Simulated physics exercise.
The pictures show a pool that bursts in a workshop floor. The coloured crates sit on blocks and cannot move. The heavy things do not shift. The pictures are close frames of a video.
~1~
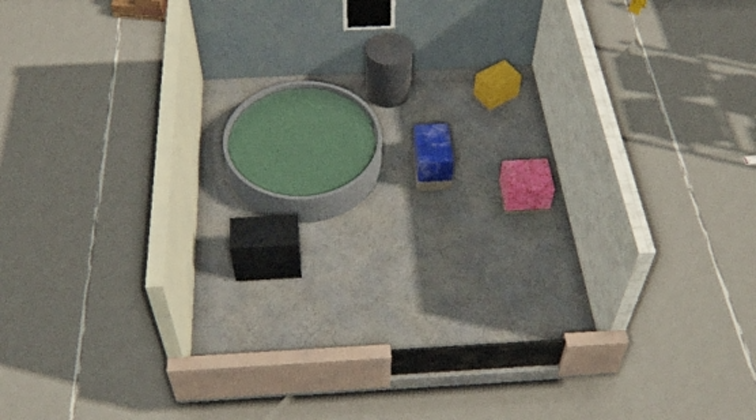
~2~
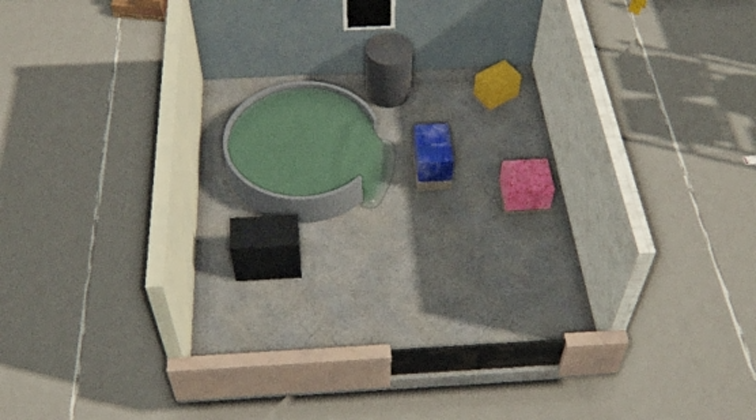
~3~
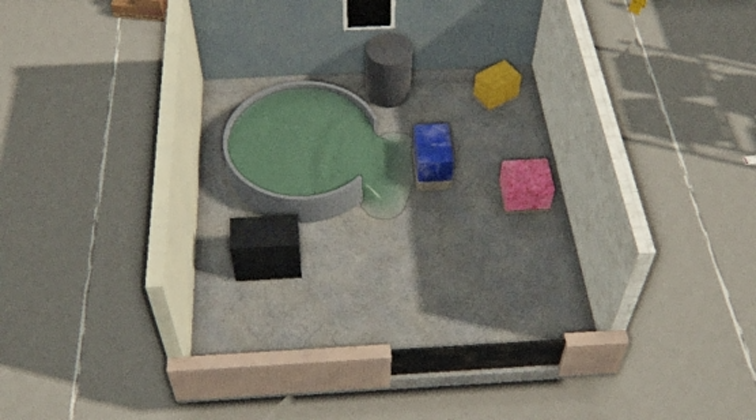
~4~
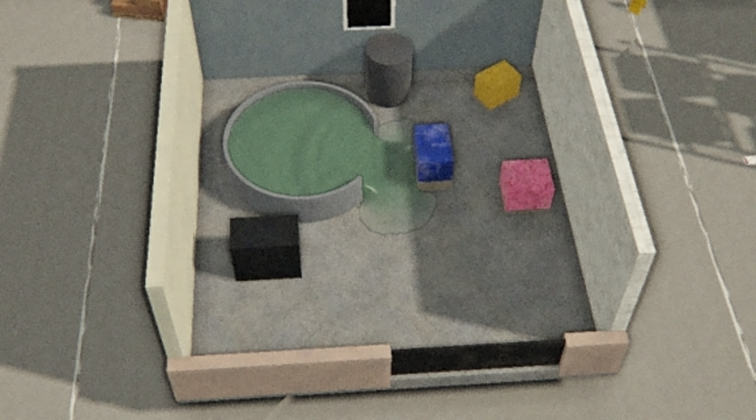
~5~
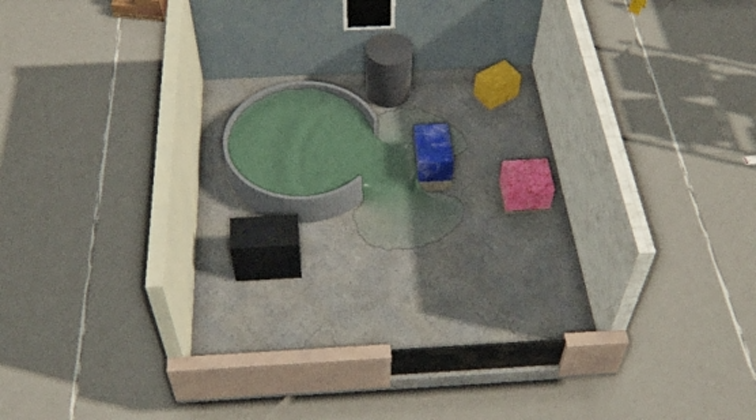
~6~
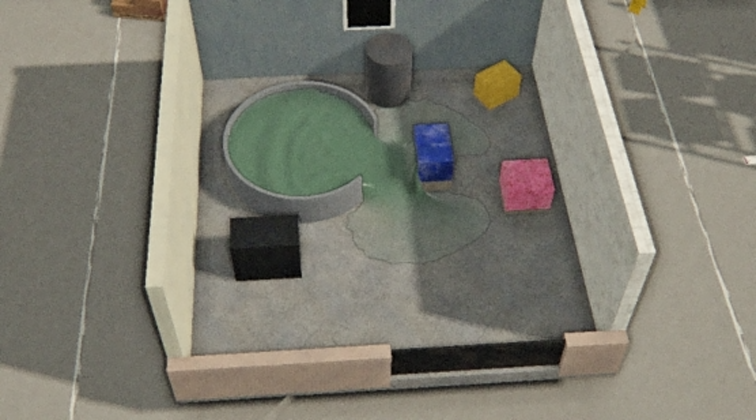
A round pool of green water burst open on its right side, and the water poured out around the blue block, spreading across the gray floor while the other blocks stayed put.
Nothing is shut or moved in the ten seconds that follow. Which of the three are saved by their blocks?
The yellow crate gets wet; the blue crate gets wet; the pink crate gets wet.
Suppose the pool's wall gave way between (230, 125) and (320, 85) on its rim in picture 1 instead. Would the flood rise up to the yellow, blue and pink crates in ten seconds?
One by one: The yellow one ends up wet, the blue one remains dry, the pink one gets wet.
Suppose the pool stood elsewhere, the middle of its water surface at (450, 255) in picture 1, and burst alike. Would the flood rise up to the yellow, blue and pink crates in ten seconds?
My reading: Yellow gets wet; blue stays dry; pink takes water.
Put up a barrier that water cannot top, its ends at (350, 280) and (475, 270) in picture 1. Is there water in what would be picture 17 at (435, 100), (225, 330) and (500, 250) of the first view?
As listed: Awash, dry, under water.
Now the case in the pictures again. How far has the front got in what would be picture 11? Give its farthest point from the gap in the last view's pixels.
Roughly at (574, 265).
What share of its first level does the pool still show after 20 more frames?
Near 46 in a hundred.
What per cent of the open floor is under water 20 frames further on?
Roughly 70 per cent.
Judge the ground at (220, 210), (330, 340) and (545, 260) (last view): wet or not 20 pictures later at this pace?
One after the other: Dry, awash, flooded.
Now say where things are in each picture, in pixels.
The pool at (303, 140) is whole and still, in the first picture.
Water pours out at (376, 166) and has run to (365, 204), in the second picture.
Water pours out at (376, 167) and has run to (405, 137), in the third picture.
The front is at a hidden place, out from the gap at (376, 167), in the fourth picture.
Water pours out at (376, 168) and has run to (449, 228), in the fifth picture.
The front is at (480, 232), out from the gap at (376, 167), in the sixth picture.
A moment on, water covers 30 % of the floor; the yellow crate water round its plinth, the blue crate water round its plinth, the pink crate water round its plinth.
Next, water covers 55 % of the floor; the yellow crate water round its plinth, the blue crate water round its plinth, the pink crate water round its plinth.
Then, water covers 70 % of the floor; the yellow crate water round its plinth, the blue crate water round its plinth, the pink crate water round its plinth.
Later, water covers 85 % of the floor; the yellow crate water round its plinth, the blue crate water round its plinth, the pink crate water round its plinth.
In the end, water covers 100 % of the floor; the yellow crate was topped, the blue crate was topped, the pink crate was topped.
